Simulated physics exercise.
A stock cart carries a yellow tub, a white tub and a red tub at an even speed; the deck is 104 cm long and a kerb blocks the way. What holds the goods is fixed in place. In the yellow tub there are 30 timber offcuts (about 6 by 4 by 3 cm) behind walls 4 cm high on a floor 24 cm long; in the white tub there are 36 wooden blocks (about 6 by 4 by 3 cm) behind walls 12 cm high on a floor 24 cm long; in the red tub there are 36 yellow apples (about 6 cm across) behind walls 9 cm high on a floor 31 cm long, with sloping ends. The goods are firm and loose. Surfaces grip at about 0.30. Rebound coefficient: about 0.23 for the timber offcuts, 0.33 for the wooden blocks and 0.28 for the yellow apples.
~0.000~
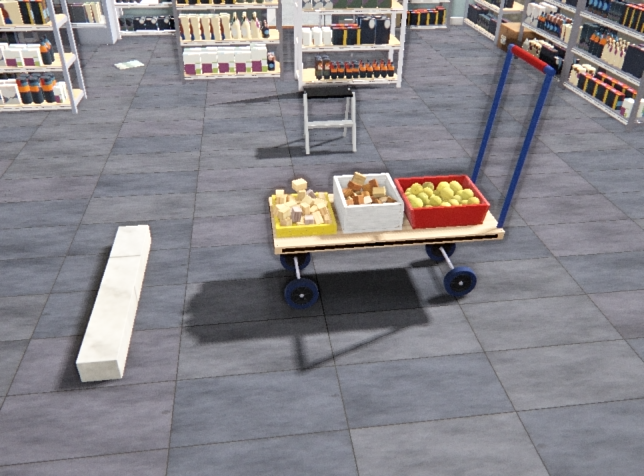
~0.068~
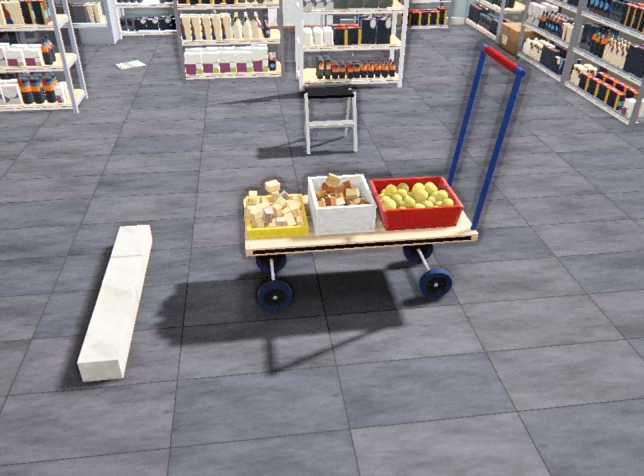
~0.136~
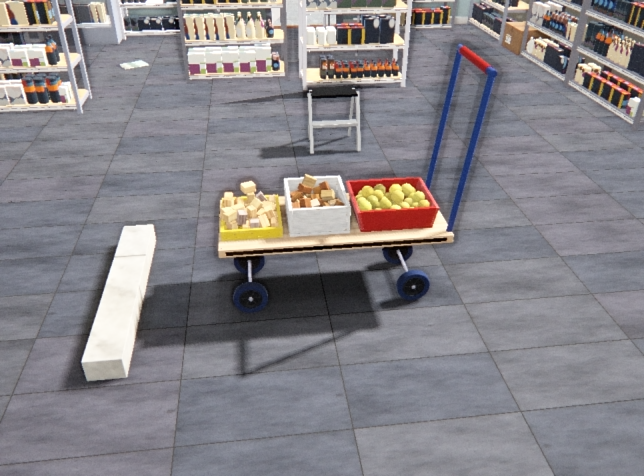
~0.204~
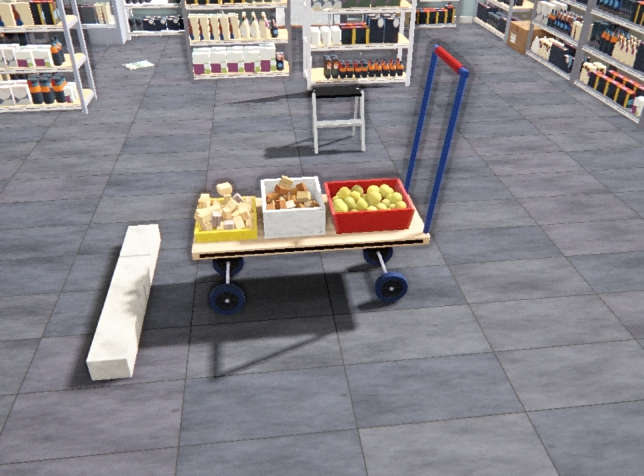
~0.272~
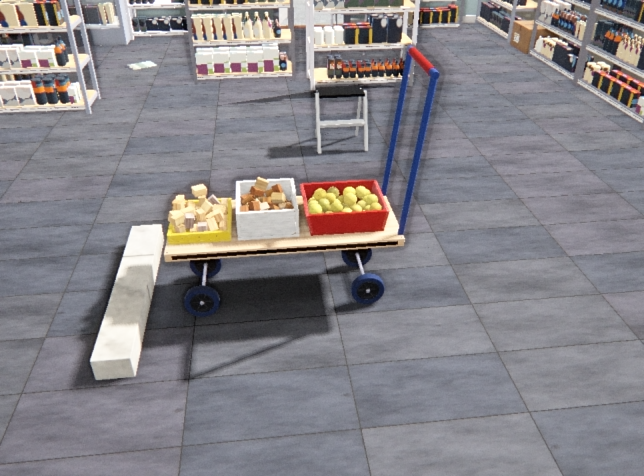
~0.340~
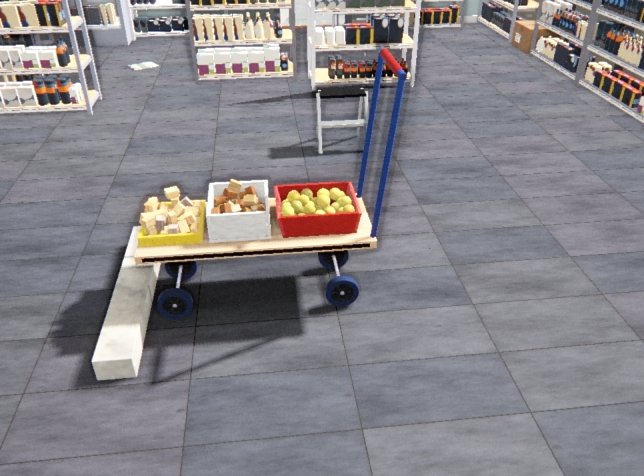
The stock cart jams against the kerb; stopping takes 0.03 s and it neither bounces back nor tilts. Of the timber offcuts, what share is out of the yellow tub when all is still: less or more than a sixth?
Out of the yellow tub go over a sixth of the timber offcuts.
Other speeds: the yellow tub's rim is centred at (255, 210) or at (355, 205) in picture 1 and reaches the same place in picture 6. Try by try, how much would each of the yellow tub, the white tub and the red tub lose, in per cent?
Yellow tub 20 then 30, white tub 0 then 10, red tub 0 then 10 per cent.
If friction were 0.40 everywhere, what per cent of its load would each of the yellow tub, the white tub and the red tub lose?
In that case yellow tub 40, white tub 0, red tub 0 per cent.
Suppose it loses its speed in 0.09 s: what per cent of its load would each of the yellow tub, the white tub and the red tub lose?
Then yellow tub 30, white tub 0, red tub 0 per cent.
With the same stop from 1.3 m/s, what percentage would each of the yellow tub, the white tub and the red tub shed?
In that case yellow tub 20, white tub 0, red tub 0 per cent.
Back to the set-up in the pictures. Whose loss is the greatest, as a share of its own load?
The yellow tub.
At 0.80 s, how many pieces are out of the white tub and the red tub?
Out by then, roughly: White tub 1, red tub 2.
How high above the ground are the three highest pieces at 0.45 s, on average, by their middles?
About 56 cm.
After 0.35 s, impact.
After 0.45 s, yellow tub 23 in, 7 out, white tub 36 in, 0 out and red tub 36 in, 0 out.
After 0.57 s, yellow tub 21 in, 9 out, white tub 35 in, 1 out and red tub 35 in, 1 out.
After 0.80 s, yellow tub 21 in, 9 out, white tub 35 in, 1 out and red tub 34 in, 2 out.
Final count (at 1.31 s), yellow tub 20 in, 10 out, white tub 35 in, 1 out and red tub 34 in, 2 out. Asked share, 10 of 30, 33 per cent.
